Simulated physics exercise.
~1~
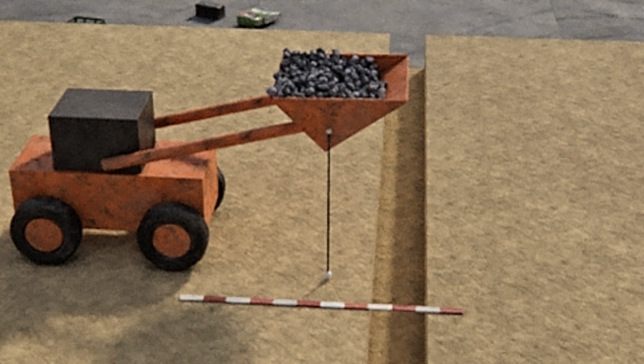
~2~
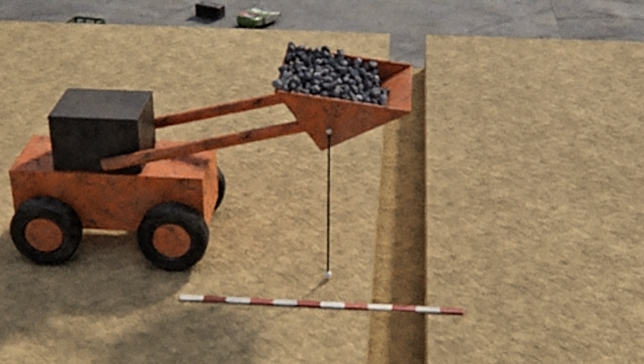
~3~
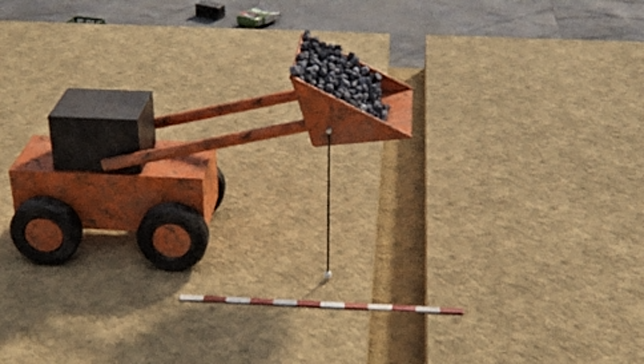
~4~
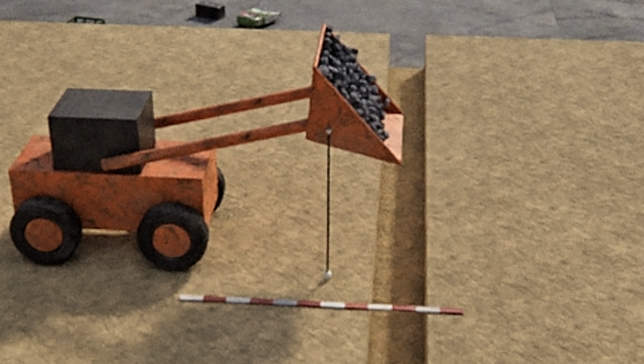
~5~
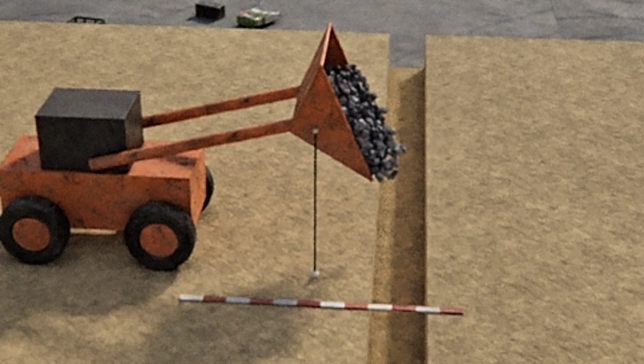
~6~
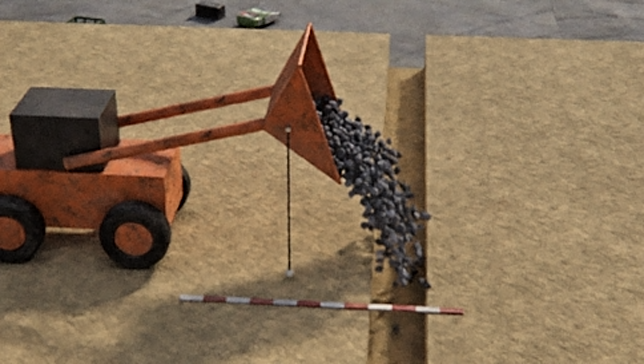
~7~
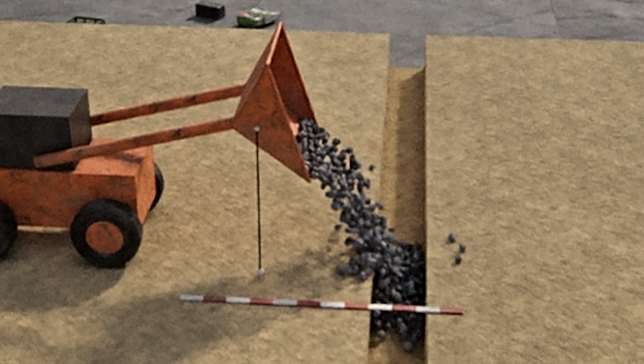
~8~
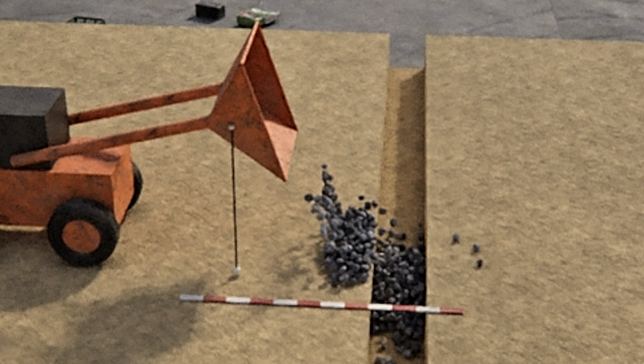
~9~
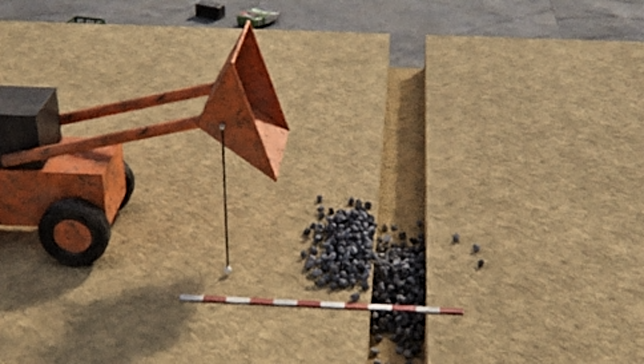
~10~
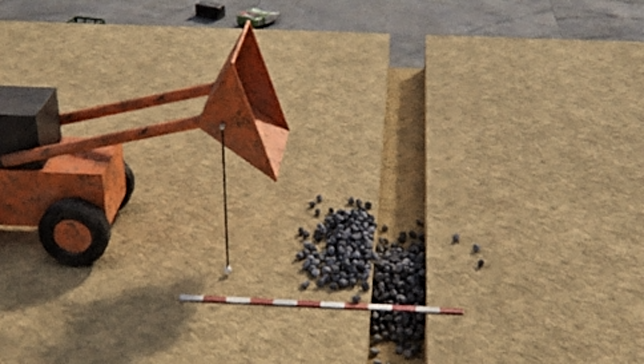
Orange loader tipping dark stones from its raised bucket while backing left, most landing in the trench, some heaped short of it.
